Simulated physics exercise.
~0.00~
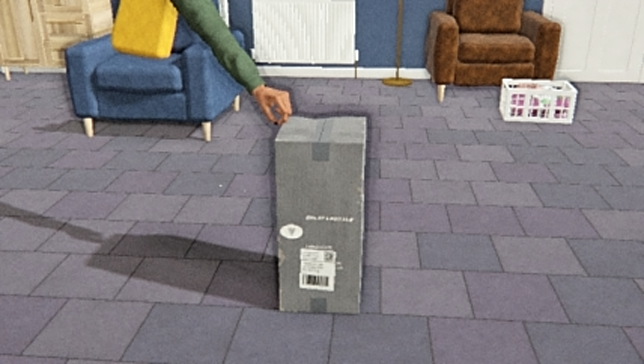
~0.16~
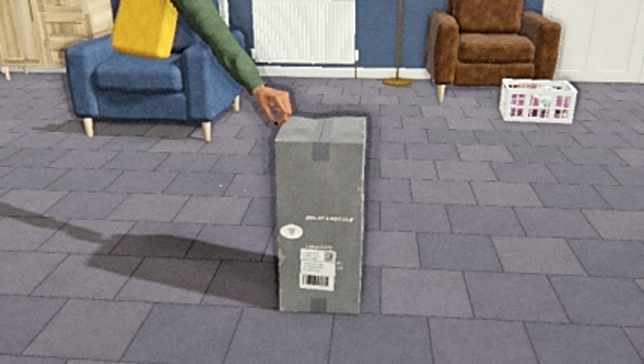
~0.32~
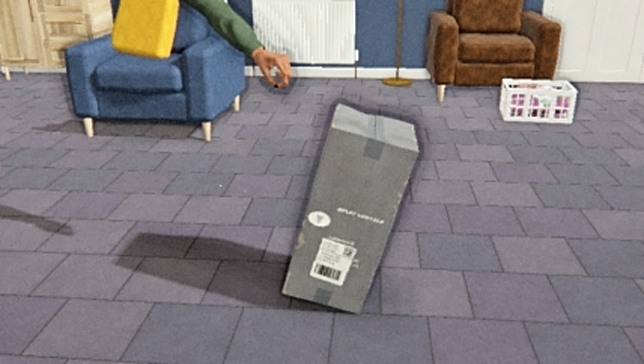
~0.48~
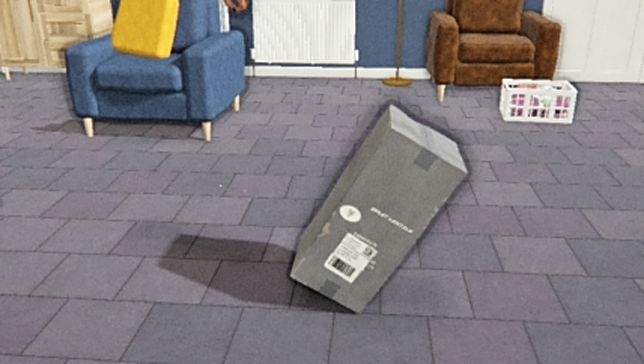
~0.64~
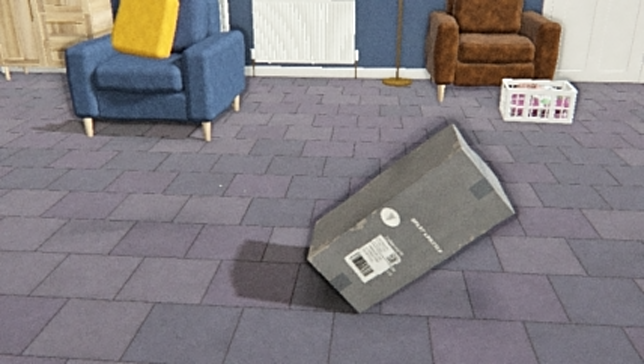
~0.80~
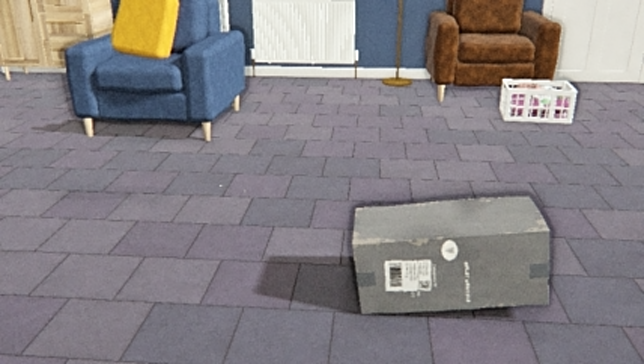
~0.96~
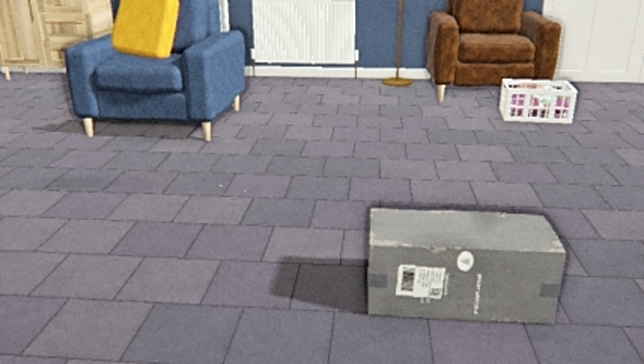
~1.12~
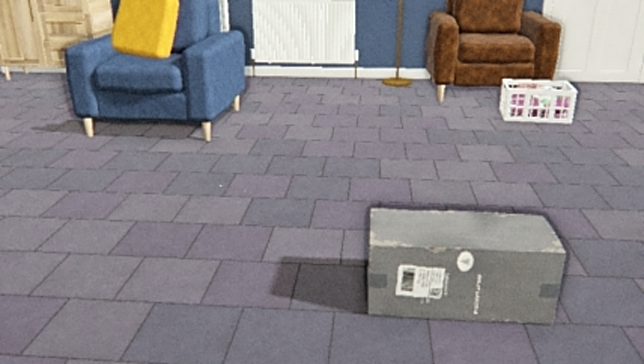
In a living room, a hand releases an upright grey parcel, which topples right onto its side.
